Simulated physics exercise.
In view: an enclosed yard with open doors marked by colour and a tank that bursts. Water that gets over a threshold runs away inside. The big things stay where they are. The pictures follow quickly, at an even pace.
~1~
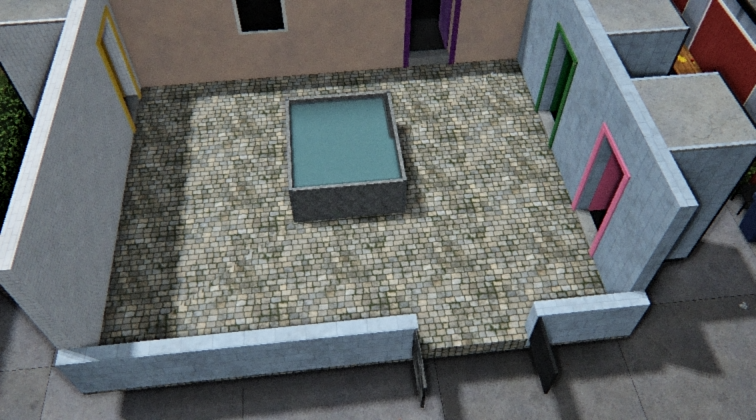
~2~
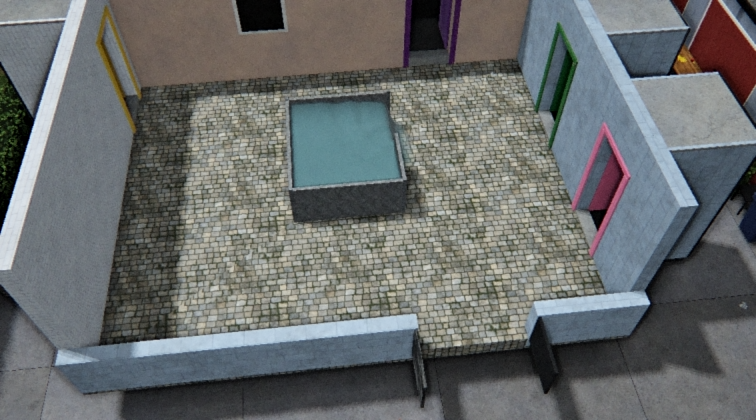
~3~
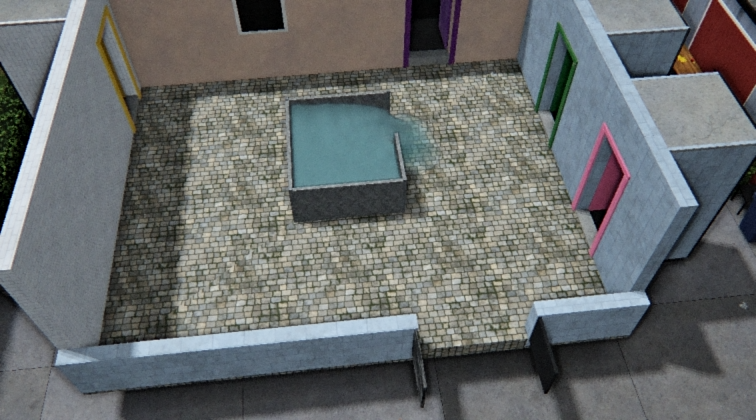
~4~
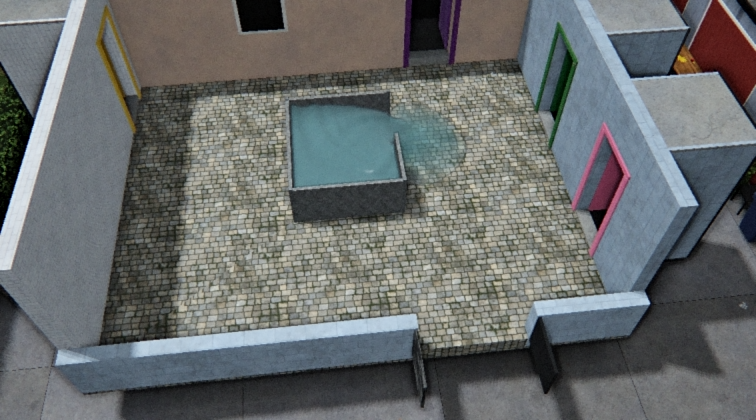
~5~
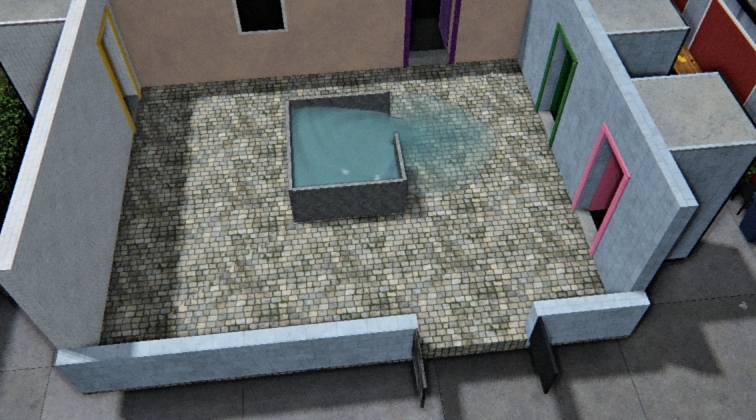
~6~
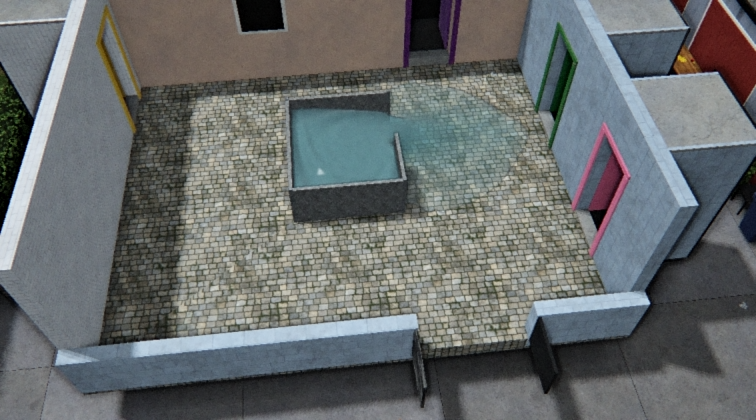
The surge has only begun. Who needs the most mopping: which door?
The green doorway takes the most.
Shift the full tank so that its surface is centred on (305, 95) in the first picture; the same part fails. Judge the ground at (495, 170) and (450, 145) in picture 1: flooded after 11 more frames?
In that order: Covered, wet.
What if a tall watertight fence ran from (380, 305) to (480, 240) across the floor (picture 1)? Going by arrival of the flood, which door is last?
I say the door marked yellow.
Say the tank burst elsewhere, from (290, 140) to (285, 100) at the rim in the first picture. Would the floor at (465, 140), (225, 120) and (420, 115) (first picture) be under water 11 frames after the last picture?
One after the other: Dry, wet, clear.
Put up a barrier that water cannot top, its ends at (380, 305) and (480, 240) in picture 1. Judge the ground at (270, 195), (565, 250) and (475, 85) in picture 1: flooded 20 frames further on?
One after the other: Free of water, wet, under water.
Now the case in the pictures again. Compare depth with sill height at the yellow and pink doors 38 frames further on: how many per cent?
In turn 0 and 160 per cent.
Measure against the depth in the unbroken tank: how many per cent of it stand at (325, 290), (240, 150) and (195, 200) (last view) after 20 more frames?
In turn 0, 0 and 0 in a hundred.
A moment on, water covers 25 % of the floor; pink door not reached, green door some in, yellow door not reached, purple door wet at the sill, nothing in.
Next, water covers 25 % of the floor; pink door a trickle in, green door a lot in, yellow door not reached, purple door wet at the sill, nothing in.
Then, water covers 30 % of the floor; pink door some in, green door a lot in, yellow door not reached, purple door wet at the sill, nothing in.
Later, water covers 60 % of the floor; pink door some in, green door a lot in, yellow door not reached, purple door wet at the sill, nothing in.
In the end, water covers 90 % of the floor; pink door some in, green door a lot in, yellow door wet at the sill, nothing in, purple door wet at the sill, nothing in; the green door has let in the most.
